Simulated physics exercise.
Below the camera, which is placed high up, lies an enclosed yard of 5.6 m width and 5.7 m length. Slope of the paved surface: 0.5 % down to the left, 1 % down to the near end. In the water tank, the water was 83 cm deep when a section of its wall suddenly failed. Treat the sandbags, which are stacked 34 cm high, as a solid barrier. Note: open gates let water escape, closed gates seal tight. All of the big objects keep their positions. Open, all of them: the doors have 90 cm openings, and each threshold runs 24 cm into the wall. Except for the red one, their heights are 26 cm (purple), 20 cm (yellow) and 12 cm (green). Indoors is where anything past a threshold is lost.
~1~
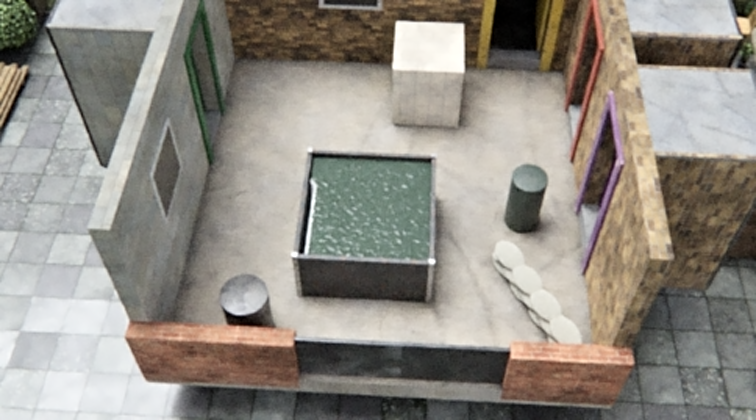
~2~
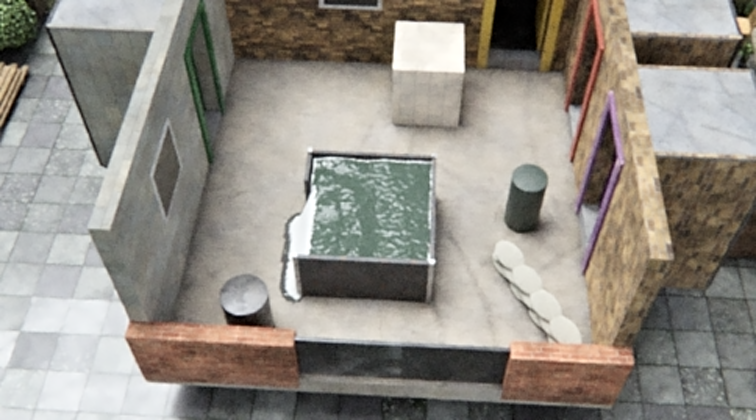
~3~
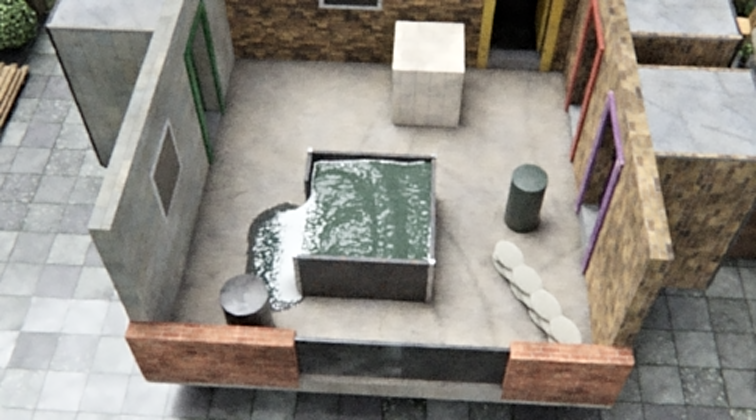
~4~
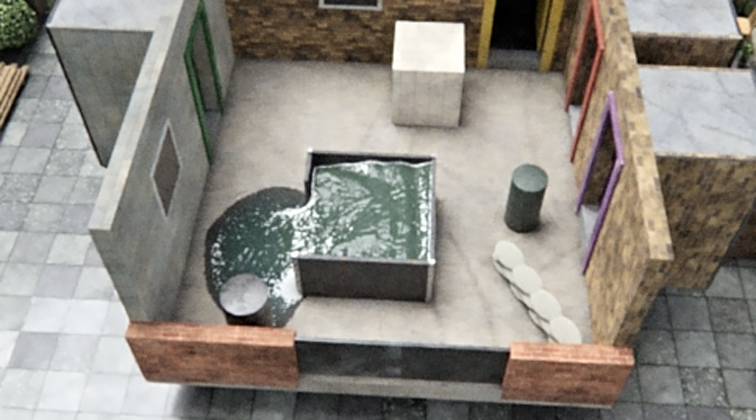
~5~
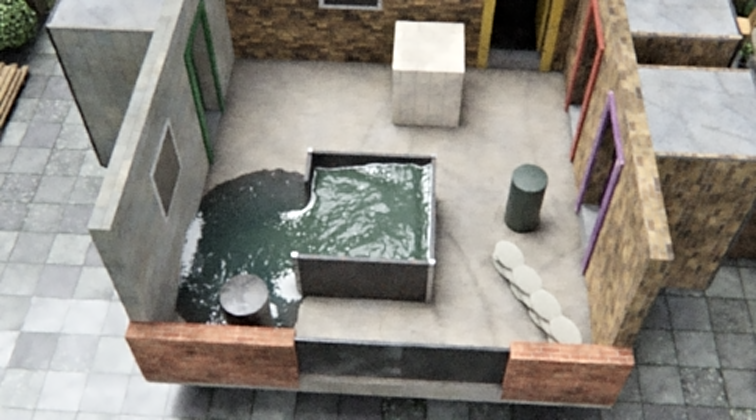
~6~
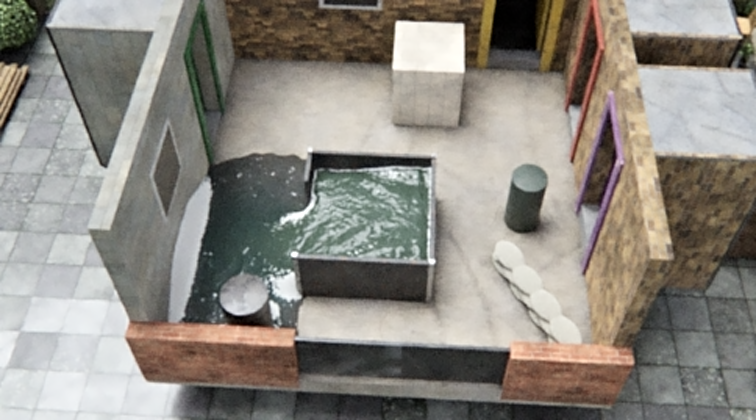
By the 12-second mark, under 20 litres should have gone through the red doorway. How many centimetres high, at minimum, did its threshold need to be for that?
It needed to be about 6 cm high.
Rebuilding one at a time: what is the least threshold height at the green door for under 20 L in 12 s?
Green - roughly 10.0 cm.
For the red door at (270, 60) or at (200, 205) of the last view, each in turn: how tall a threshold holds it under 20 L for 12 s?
Minimums: Roughly 20 cm and 32 cm.
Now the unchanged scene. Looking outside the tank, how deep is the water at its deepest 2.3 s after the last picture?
Max depth: Around 36 cm.
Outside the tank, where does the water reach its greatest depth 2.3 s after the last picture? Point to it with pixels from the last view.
Check close to (224, 334).
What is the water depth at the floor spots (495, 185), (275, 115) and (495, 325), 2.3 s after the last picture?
Roughly 0, 5 and 4 centimetres.
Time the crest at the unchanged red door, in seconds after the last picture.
Around 9.0 seconds.
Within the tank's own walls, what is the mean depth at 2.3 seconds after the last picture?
Averaged depth comes out at about 21 cm.
Then, 0.7 s after the last picture water covers 20 % of the floor, deepest (72 cm) near (165, 355); it has not reached the red door.
Then, 2.3 s after the last picture water covers 60 % of the floor, deepest (36 cm) near (224, 334); it has not reached the red door.
Then, 11.3 s after the last picture water covers 95 % of the floor, deepest (14 cm) near (581, 240); 10 cm at the red door, 0 litres in over its 19 cm threshold.
At the red door as built, the water peaked near 11 cm, 8.9 s after the last picture.
With a threshold of 5.5 cm, 28 litres would have come in within the 12 s; with 7.5 cm, 9 litres. So under 20 litres takes about 6 cm.
